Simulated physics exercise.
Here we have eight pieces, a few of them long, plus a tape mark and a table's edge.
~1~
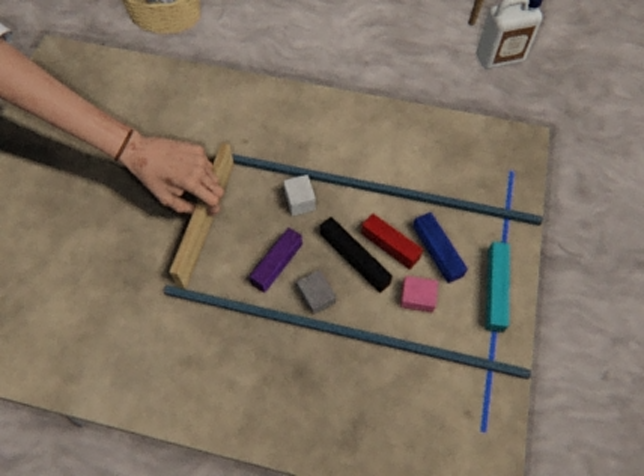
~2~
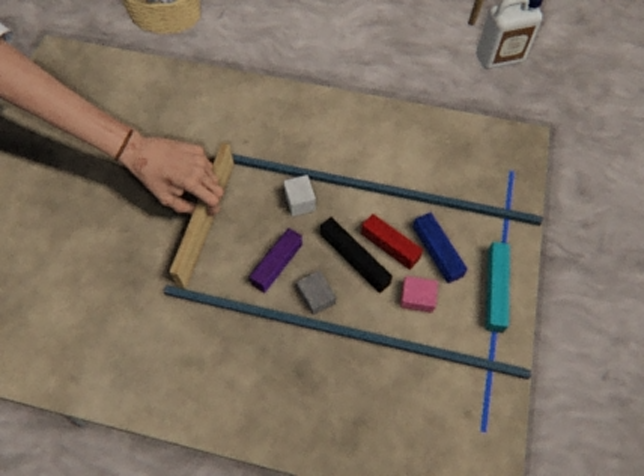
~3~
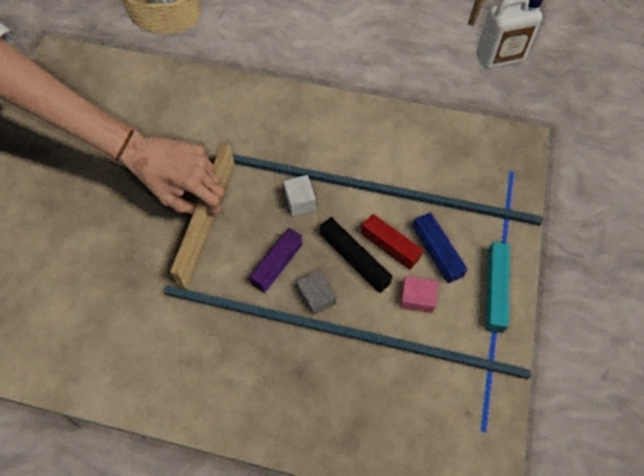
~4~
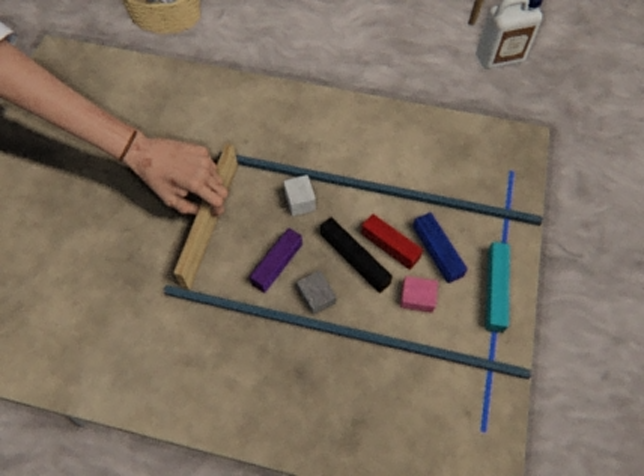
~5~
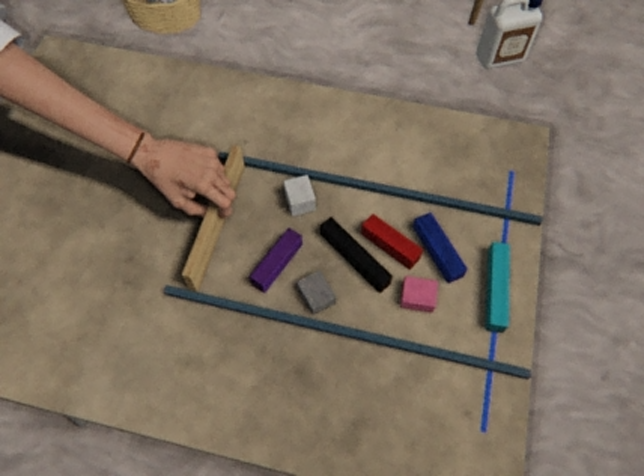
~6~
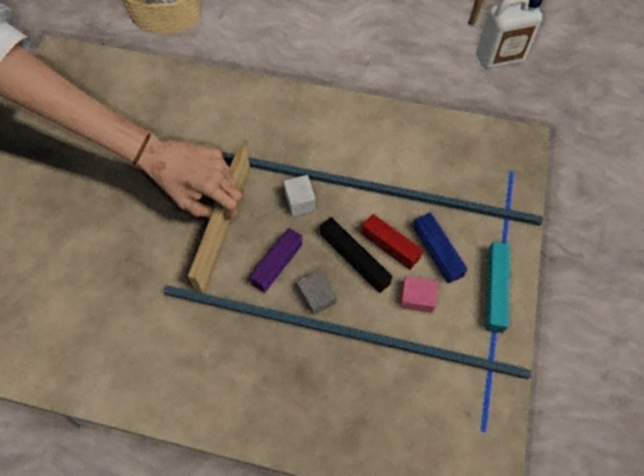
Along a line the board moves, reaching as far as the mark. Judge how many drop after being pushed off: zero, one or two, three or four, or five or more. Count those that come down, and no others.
Number dropping: Three or four.
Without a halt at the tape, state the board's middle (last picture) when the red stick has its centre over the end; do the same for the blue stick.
Middle approx. at (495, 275), then approx. at (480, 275).
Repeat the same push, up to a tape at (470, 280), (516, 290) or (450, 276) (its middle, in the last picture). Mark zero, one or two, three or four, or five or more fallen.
In order of the places: One to two; at least five; not one.
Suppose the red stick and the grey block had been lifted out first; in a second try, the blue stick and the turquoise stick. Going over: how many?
First try 3, second try 2.
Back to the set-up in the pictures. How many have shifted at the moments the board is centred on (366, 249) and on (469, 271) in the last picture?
In order, the tallies are 6 and 8.
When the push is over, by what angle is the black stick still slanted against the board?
I'd put it at about 5°.
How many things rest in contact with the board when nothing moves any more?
Count: 2.
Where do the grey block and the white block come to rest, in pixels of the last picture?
Grey block: About (528, 350); white block: About (521, 229).
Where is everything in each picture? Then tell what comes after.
The first picture shows turquoise stick (498, 286); blue stick (439, 247); pink block (419, 294); board (204, 214); tape (499, 287).
The second picture shows blue stick (439, 247); board (204, 214).
The third picture shows pink block (419, 294); black stick (355, 254).
The fourth picture shows turquoise stick (498, 286); purple stick (277, 260).
The fifth picture shows blue stick (439, 247); red stick (391, 242).
The sixth picture shows turquoise stick (498, 286); blue stick (439, 247); pink block (419, 294); board (222, 218); tape (499, 287).
Early on, none off yet; turquoise stick at rest near (498, 286); blue stick at rest near (439, 247); pink block at rest near (421, 295).
Finally, the number that fall off is three or four; lost, red stick, pink block, blue stick and turquoise stick.
